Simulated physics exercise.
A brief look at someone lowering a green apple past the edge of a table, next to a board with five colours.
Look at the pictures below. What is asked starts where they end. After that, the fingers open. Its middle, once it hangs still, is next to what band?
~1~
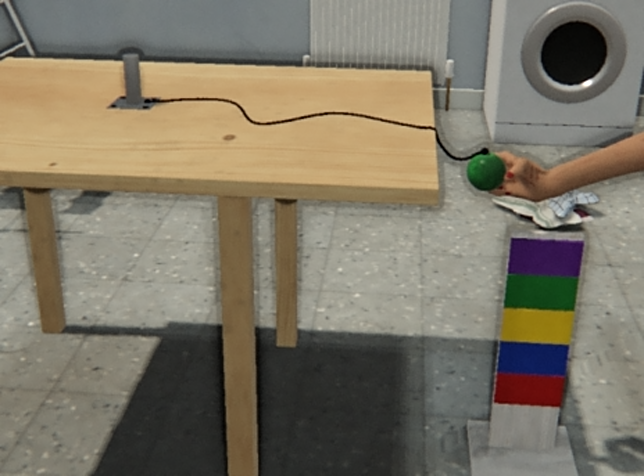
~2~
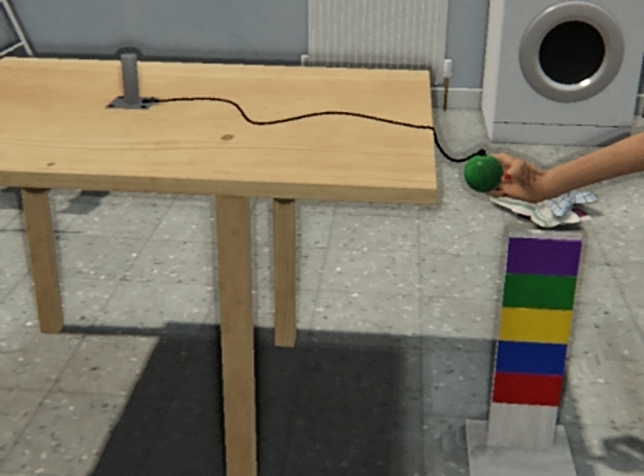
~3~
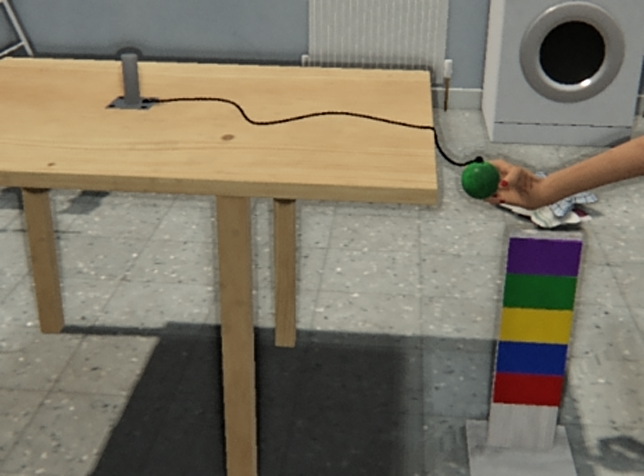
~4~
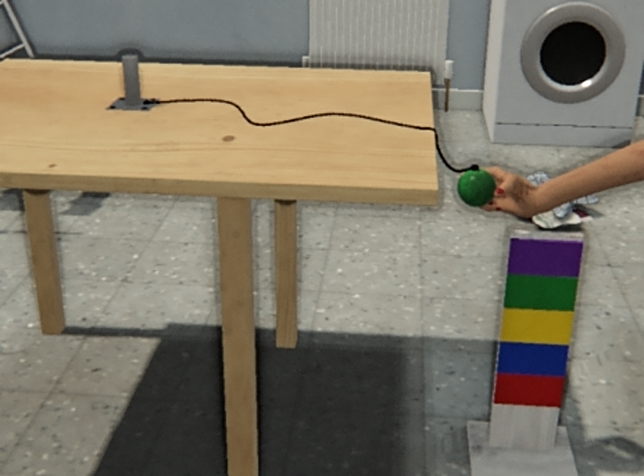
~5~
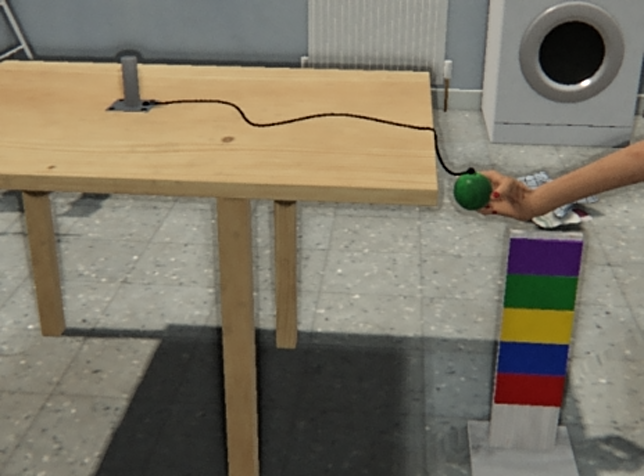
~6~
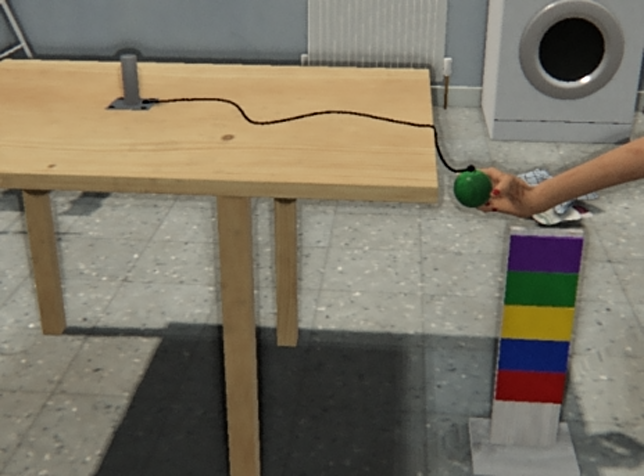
Next to the green one.
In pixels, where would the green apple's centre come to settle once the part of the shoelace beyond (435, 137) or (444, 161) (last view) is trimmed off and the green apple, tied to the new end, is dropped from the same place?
Around (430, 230) for the first cut and around (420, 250) for the second.
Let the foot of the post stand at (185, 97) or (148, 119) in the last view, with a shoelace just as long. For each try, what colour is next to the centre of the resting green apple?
In turn, yellow and then yellow.
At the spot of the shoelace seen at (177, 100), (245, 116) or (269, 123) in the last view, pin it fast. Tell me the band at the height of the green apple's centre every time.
In order: Green; purple; purple.
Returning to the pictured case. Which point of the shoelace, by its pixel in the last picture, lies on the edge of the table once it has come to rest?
It lies at about (368, 116).
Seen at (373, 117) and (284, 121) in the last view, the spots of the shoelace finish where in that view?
One ends up around (434, 132), the other around (340, 115).
Soon after, apple near (405, 274); level with green.
Then, apple near (443, 273); level with green.
At rest, apple near (430, 273); level with green. Its middle rests at the green band.
